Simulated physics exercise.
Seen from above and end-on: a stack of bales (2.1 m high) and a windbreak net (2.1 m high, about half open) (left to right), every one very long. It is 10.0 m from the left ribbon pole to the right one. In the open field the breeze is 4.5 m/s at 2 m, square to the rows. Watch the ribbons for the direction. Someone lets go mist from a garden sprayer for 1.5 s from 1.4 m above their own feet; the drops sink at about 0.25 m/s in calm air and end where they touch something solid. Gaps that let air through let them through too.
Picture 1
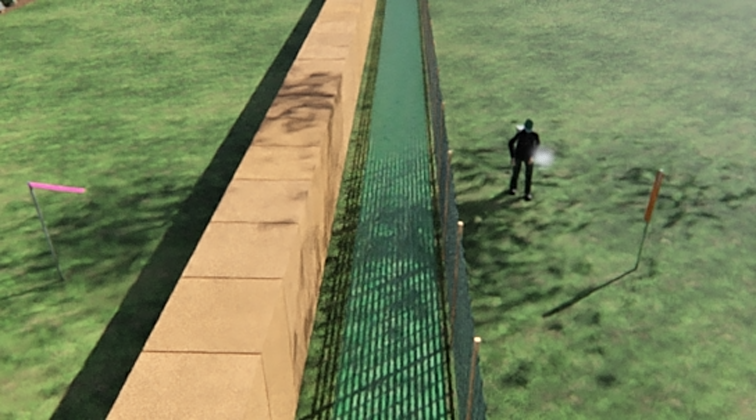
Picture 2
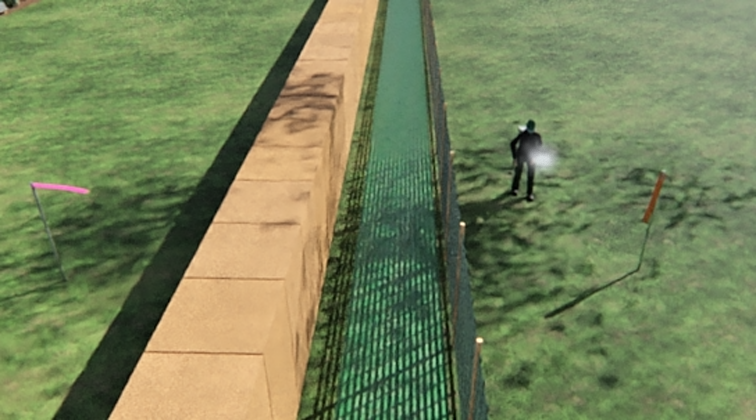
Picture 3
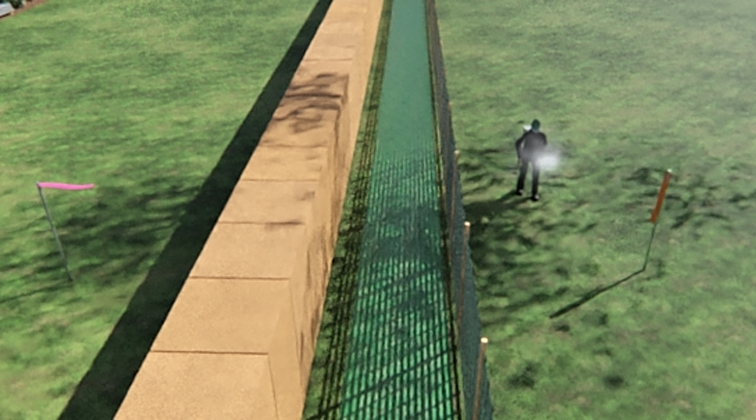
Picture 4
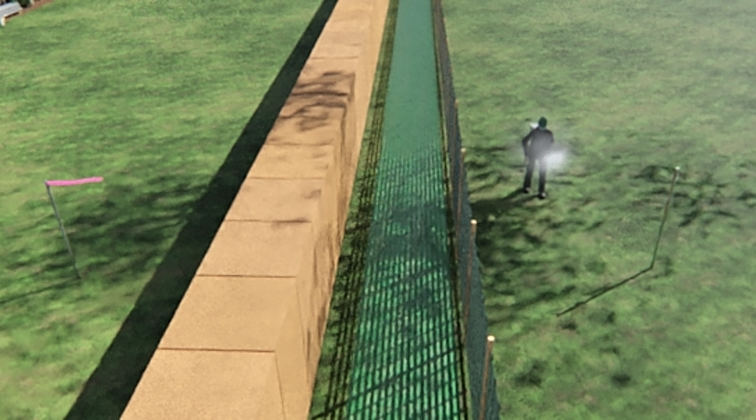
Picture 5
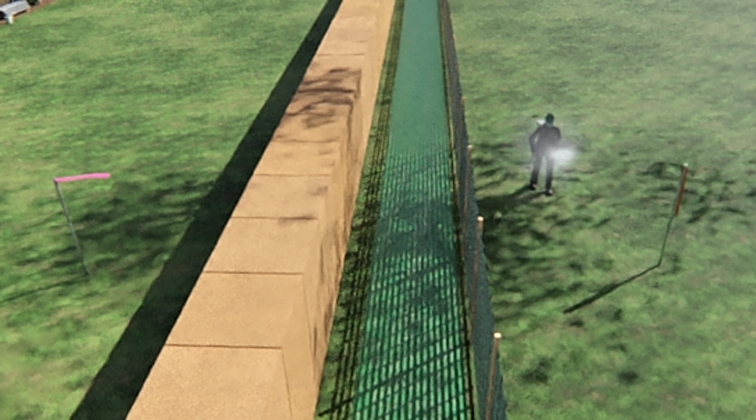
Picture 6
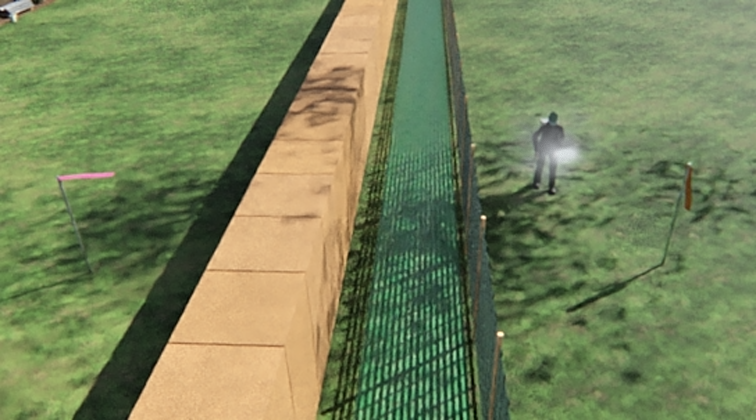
The clip shows a long tan stack beside green netting, seen from above as the view shifts slightly; a pink ribbon streams right, an orange one hangs and sways, and pale mist slowly spreads around a standing figure.
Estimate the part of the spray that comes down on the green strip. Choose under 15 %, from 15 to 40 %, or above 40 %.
The share landing there is between 15 and 40 %.
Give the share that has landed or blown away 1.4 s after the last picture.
Some 1 per cent.
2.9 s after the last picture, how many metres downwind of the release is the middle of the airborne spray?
About 1.0 m.
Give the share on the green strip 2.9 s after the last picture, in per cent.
About 1 %.
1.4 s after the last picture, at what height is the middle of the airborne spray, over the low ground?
Roughly 1.4 m up.
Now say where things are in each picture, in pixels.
In the first picture, the left ribbon ends at (84, 191), leaning 85 degrees to the right, the spray in the air spans x = 535 to 550 around y = 155 and it comes from (542, 154).
In the second picture, the right ribbon ends at (645, 223), hanging almost straight, the spray in the air spans x = 525 to 555 around y = 155 and the green one passes (396, 263).
In the third picture, the left ribbon ends at (93, 186), leaning 90 degrees to the right, the spray in the air spans x = 520 to 560 around y = 155 and the top of the stack of bales crosses (303, 121).
In the fourth picture, the right ribbon ends at (664, 219), hanging almost straight, the spray in the air spans x = 515 to 570 around y = 155 and the green one passes (409, 192).
In the fifth picture, the left ribbon ends at (109, 176), leaning 95 degrees to the right and the spray in the air spans x = 515 to 580 around y = 150.
In the sixth picture, the right ribbon ends at (687, 210), leaning 15 degrees to the right, the spray in the air spans x = 510 to 590 around y = 150 and the top of the windbreak net crosses (468, 114).
Then, 1.4 s after the last picture, 99 % is in the air or yet to come; 0 % lies on the green strip; the middle of what still flies is 1.4 m above the low ground, near (531, 149).
Then, 2.9 s after the last picture, 90 % is in the air or yet to come; 1 % lies on the green strip; the middle of what still flies is 1.5 m above the low ground, near (514, 146).
Then, 6.9 s after the last picture, 63 % is in the air or yet to come; 13 % lies on the green strip; the middle of what still flies is 1.4 m above the low ground, near (522, 149).
Then, 18.9 s after the last picture, 11 % is in the air or yet to come; 24 % lies on the green strip; the middle of what still flies is 1.5 m above the low ground, near (641, 149).
Then, 43.9 s after the last picture, 0 % is in the air or yet to come; 25 % lies on the green strip.
